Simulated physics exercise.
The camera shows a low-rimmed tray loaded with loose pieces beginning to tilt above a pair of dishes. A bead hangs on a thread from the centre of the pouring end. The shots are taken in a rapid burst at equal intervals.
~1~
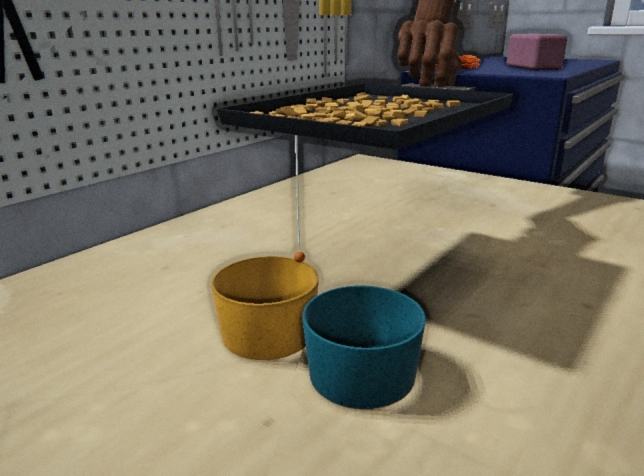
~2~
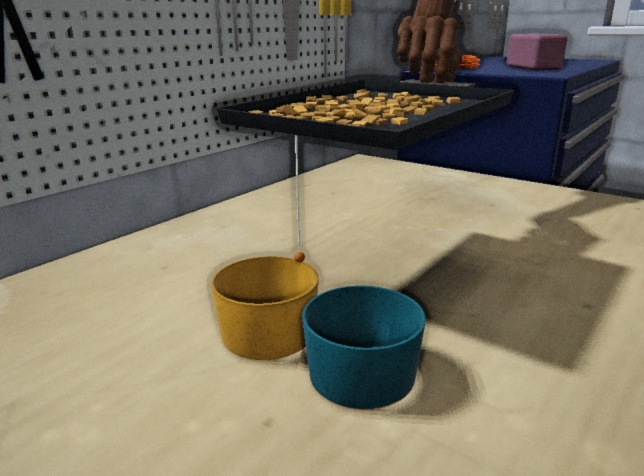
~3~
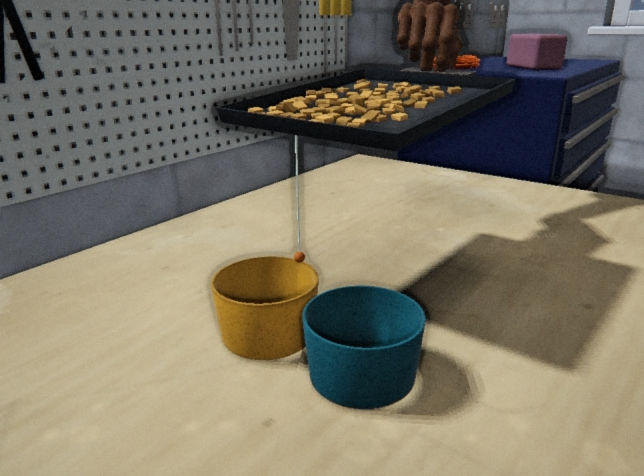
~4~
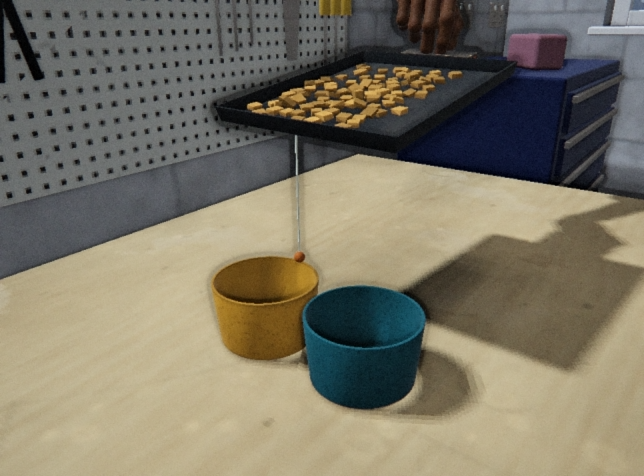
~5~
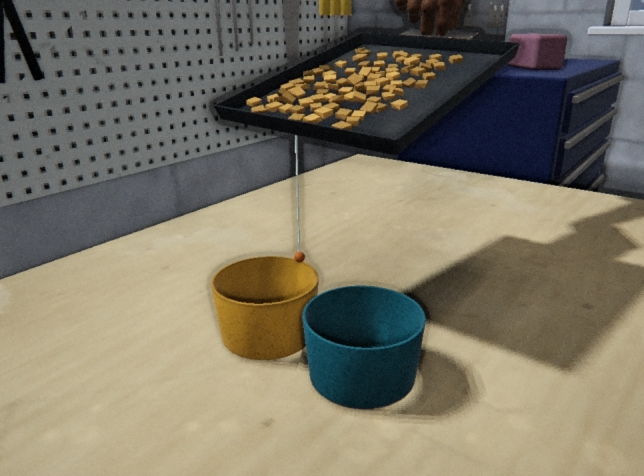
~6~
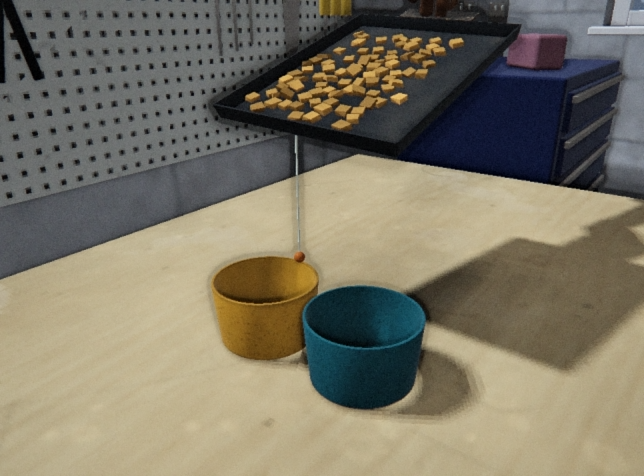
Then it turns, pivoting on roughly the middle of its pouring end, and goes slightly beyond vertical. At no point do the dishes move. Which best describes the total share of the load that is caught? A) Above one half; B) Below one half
A.
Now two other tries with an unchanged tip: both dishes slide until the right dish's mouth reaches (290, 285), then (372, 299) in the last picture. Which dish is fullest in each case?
Try 1: The rightmost dish; try 2: The rightmost dish.
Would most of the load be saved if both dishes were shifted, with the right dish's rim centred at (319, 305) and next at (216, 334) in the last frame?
Placing 1: A majority of it. Placing 2: A minority of it.
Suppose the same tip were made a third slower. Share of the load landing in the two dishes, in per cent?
I'd say near 80 per cent.
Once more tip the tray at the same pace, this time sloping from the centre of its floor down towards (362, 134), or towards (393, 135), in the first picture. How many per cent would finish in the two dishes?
Shares: About 80 in a hundred, then about 50 in a hundred.
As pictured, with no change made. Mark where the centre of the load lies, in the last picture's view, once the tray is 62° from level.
Look about (319, 100) in the last picture.
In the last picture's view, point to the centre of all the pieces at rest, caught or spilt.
Around (329, 360).
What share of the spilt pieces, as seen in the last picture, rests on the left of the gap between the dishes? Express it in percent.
That's about 90 per cent of the spill.
Soon, tray tipped steeply; nearly all on the tray; a stray few in the air.
A while on, tray tipped right over; most on the tray; a small part in the right dish; a stray few in the left dish; a stray few outside both; a stray few in the air.
Towards the end, tray tipped past a quarter turn; about half in the right dish; about a third in the left dish; a small part outside both.
Finally, tray tipped past a quarter turn; about half in the right dish; about a third in the left dish; a small part outside both.
